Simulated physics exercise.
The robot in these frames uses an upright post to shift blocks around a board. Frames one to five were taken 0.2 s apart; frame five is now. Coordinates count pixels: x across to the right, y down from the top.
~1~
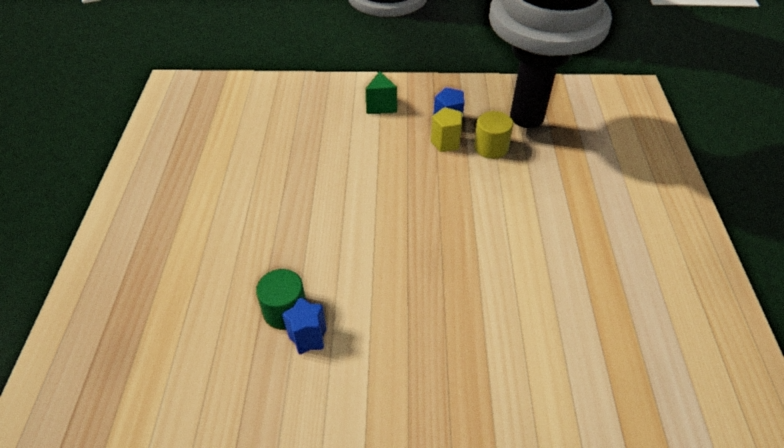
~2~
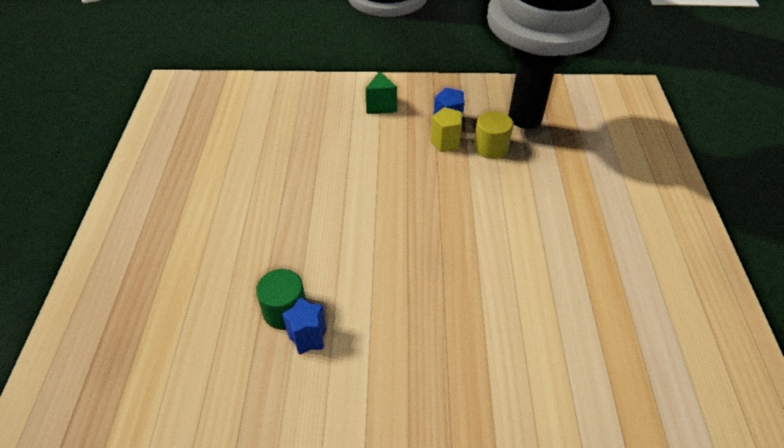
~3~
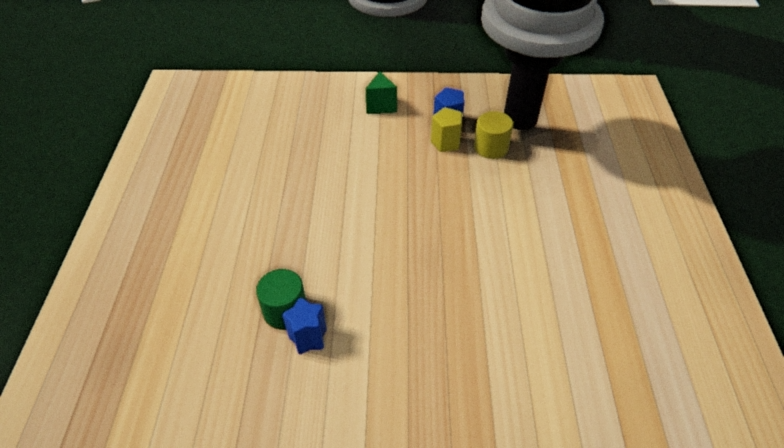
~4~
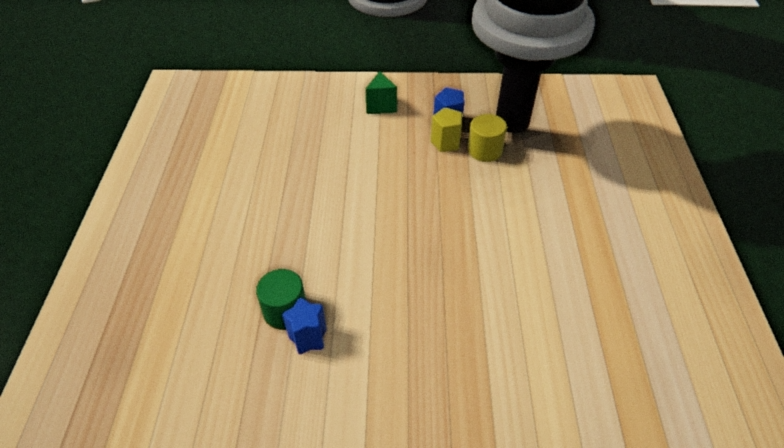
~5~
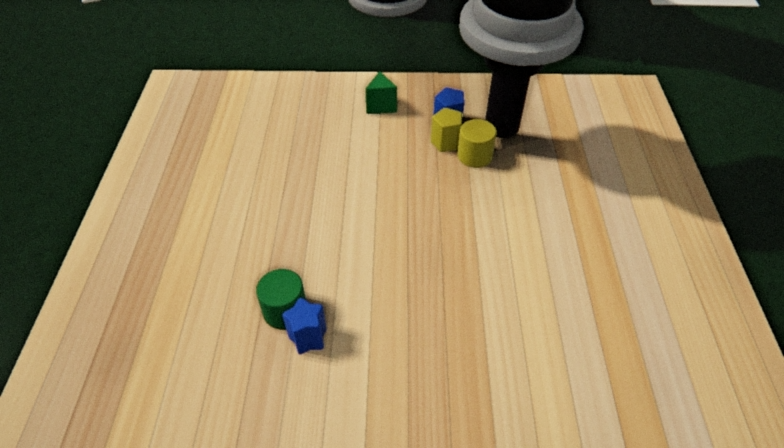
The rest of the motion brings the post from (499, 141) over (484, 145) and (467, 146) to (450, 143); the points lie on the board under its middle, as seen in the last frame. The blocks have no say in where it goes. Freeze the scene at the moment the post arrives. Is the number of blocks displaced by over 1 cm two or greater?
Yes - that is the case.
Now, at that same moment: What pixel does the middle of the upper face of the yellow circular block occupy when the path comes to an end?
The middle of its upper face should be somewhere near (451, 141).
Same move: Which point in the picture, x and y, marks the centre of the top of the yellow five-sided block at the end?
If I read the scene right, the answer is (421, 114).
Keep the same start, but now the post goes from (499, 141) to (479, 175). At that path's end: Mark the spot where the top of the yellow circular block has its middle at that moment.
The answer is (446, 152).
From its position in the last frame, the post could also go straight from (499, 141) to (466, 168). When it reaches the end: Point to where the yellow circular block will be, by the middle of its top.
(438, 155)
The first path, step by step. Halfway along, post at (477, 132); yellow circular block at (459, 139).
At the end, post at (452, 129); yellow five-sided block at (421, 114); blue five-sided block not moved; yellow circular block at (451, 141).
